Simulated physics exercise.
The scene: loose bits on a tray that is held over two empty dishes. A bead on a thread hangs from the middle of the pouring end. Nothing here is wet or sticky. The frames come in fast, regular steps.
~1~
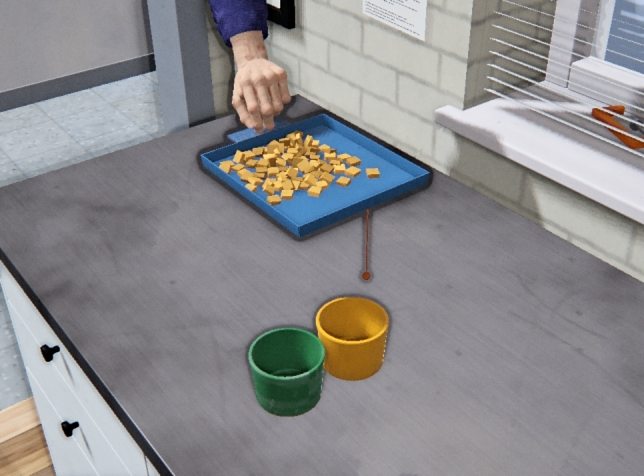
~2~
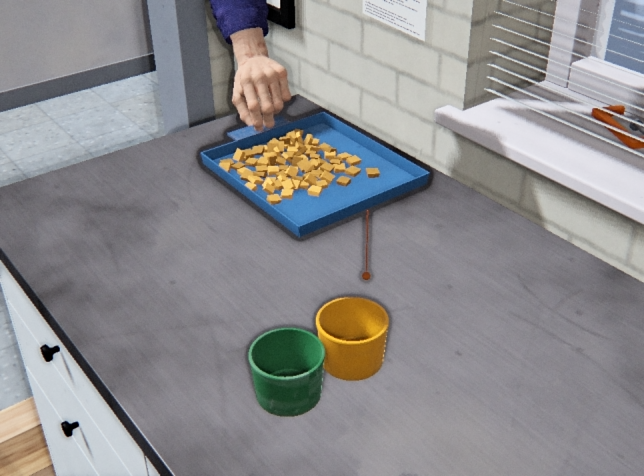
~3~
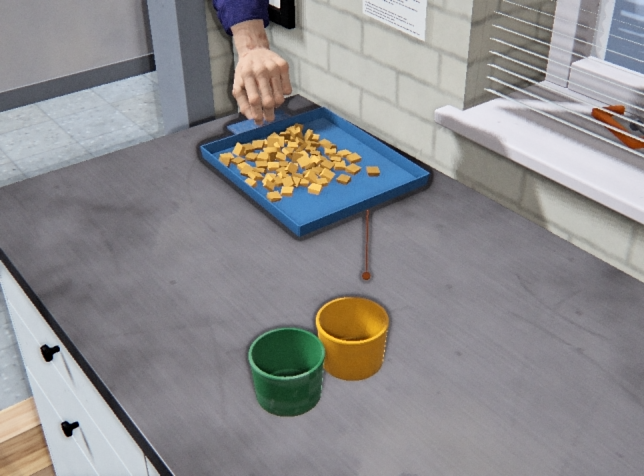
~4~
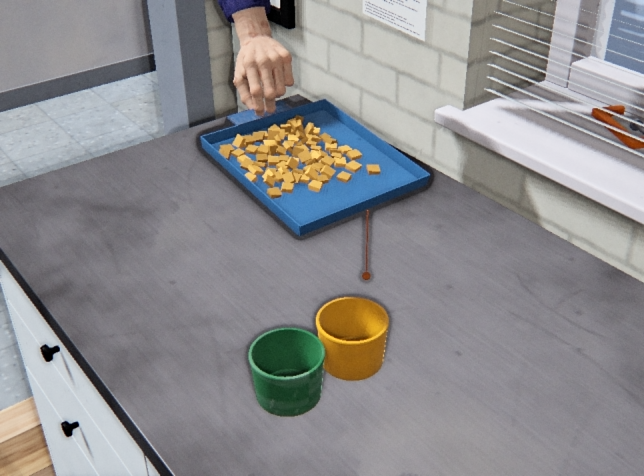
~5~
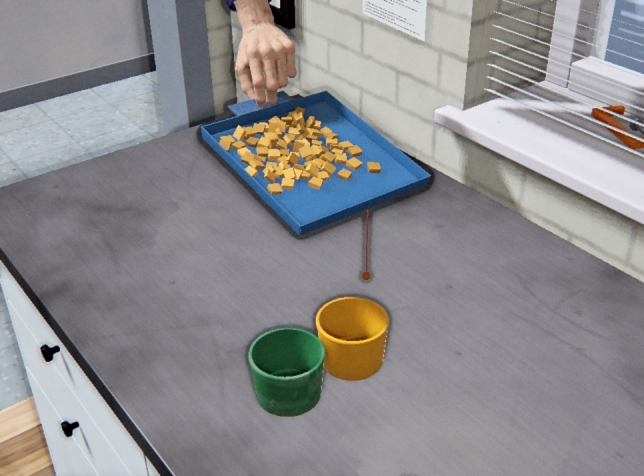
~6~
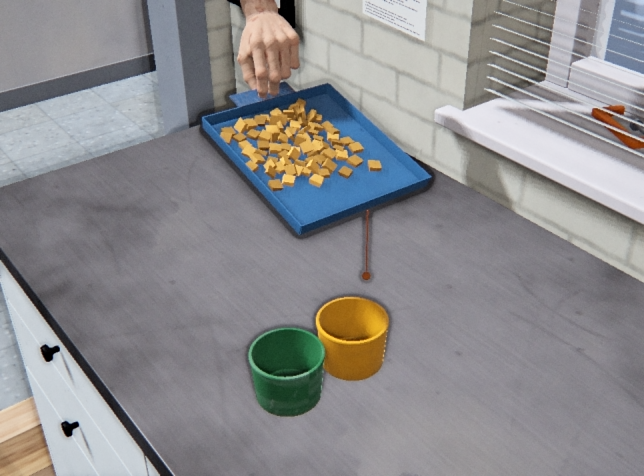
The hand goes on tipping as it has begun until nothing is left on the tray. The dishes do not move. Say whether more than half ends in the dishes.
The two hold under half of the load.
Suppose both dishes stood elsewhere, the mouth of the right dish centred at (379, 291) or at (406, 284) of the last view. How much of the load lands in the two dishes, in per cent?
Near 30 % and 60 %.
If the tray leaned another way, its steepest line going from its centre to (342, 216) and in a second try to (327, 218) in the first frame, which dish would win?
First the right dish, then right.
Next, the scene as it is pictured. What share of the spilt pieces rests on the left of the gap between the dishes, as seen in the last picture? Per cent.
It comes to 0 per cent or so.
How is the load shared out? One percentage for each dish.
Left dish near 0 in a hundred; right dish near 20.
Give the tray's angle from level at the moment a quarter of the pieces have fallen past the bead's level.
At about 110°.
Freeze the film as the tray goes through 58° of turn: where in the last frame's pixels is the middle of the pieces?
Roughly at (365, 183).
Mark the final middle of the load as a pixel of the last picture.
At about (404, 333).
Soon, tray tipped steeply; all on the tray.
A while on, tray tipped right over; most on the tray; a stray few in the right dish; a small part outside both.
Towards the end, tray tipped past a quarter turn; about a quarter in the right dish; most outside both.
Finally, tray tipped past a quarter turn; none in the left dish; about a quarter in the right dish; most outside both.
